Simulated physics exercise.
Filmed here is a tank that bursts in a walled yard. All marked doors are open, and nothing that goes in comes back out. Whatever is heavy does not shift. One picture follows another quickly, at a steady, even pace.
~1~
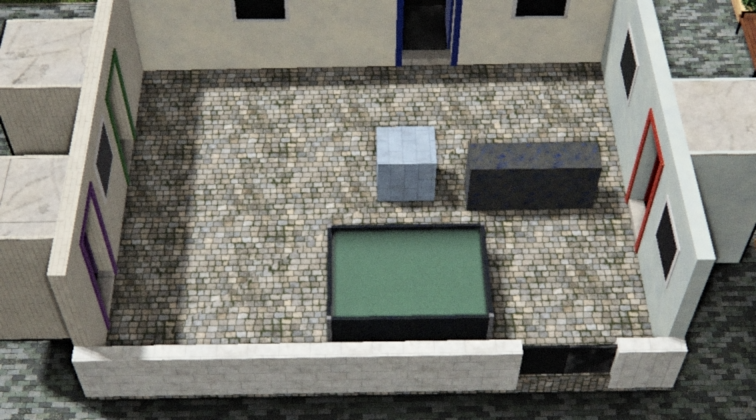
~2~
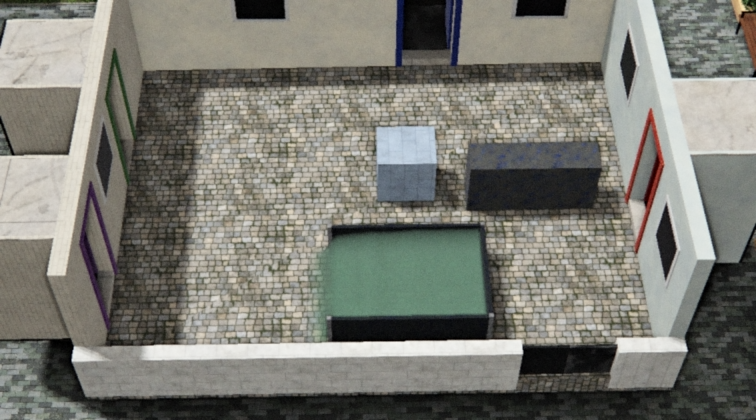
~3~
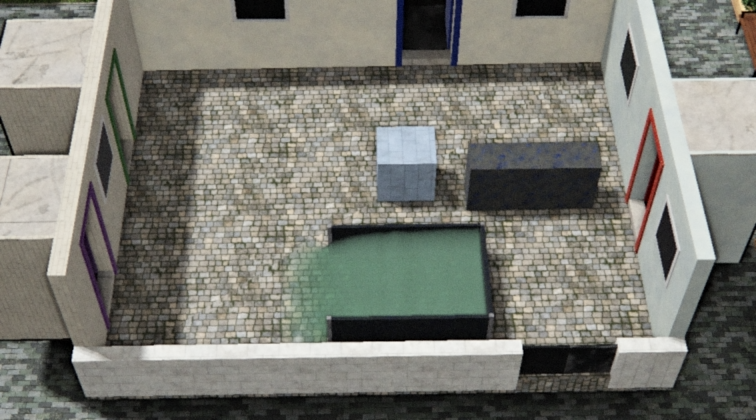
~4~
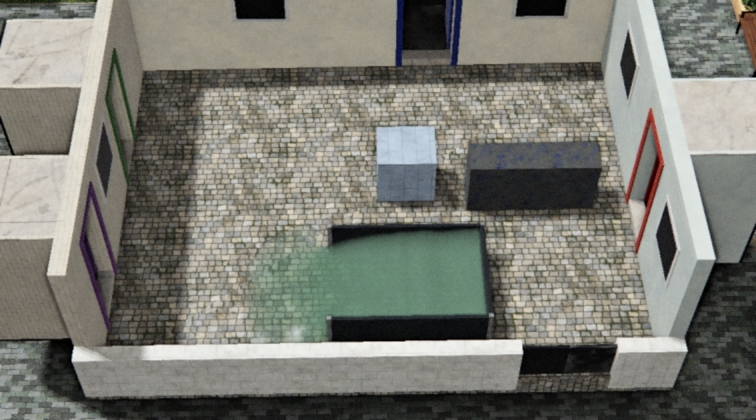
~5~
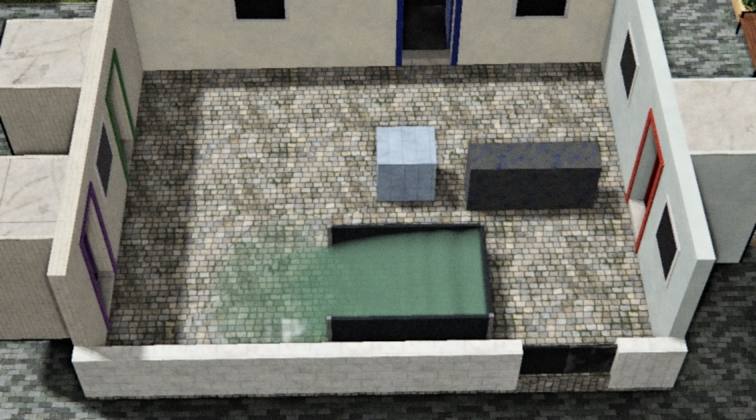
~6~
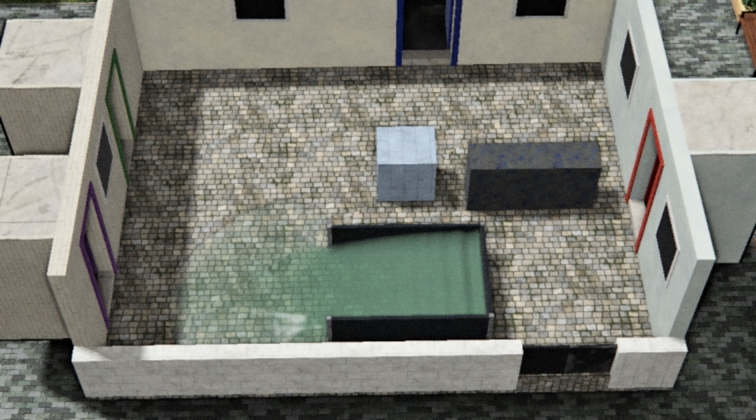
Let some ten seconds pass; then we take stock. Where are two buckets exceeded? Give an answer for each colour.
The green door gets overwhelmed honestly. The blue door copes honestly. The red door copes honestly. The purple door gets overwhelmed honestly.
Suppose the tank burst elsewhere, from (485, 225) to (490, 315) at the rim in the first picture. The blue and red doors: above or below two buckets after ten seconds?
Blue stays within the limit, red exceeds the limit.
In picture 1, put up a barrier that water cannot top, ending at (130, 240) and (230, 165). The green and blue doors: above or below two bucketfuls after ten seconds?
So the green door fails to reach it and the blue door fails to reach it.
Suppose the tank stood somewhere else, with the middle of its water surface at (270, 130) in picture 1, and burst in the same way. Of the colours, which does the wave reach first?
It's the door marked green.
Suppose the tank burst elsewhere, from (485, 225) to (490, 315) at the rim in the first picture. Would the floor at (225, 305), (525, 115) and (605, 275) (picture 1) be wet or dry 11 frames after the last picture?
Taken in turn they're unwetted, unwetted and swamped.
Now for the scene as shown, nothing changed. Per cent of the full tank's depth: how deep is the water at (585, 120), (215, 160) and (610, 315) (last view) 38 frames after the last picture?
Roughly 0 per cent, 10 per cent and 0 per cent.
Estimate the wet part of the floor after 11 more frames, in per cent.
Close to 30 %.
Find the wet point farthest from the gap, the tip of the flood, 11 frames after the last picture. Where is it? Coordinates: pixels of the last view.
My pick would be pixel (135, 139).
A moment on, water covers 25 % of the floor; the green door not reached, the blue door not reached, the red door not reached, the purple door under two buckets in.
Next, water covers 30 % of the floor; the green door wet at the sill, nothing in, the blue door not reached, the red door not reached, the purple door far over two buckets in.
Then, water covers 35 % of the floor; the green door over two buckets in, the blue door not reached, the red door not reached, the purple door far over two buckets in.
Later, water covers 55 % of the floor; the green door over two buckets in, the blue door wet at the sill, nothing in, the red door not reached, the purple door far over two buckets in.
In the end, water covers 85 % of the floor; the green door far over two buckets in, the blue door wet at the sill, nothing in, the red door not reached, the purple door far over two buckets in.
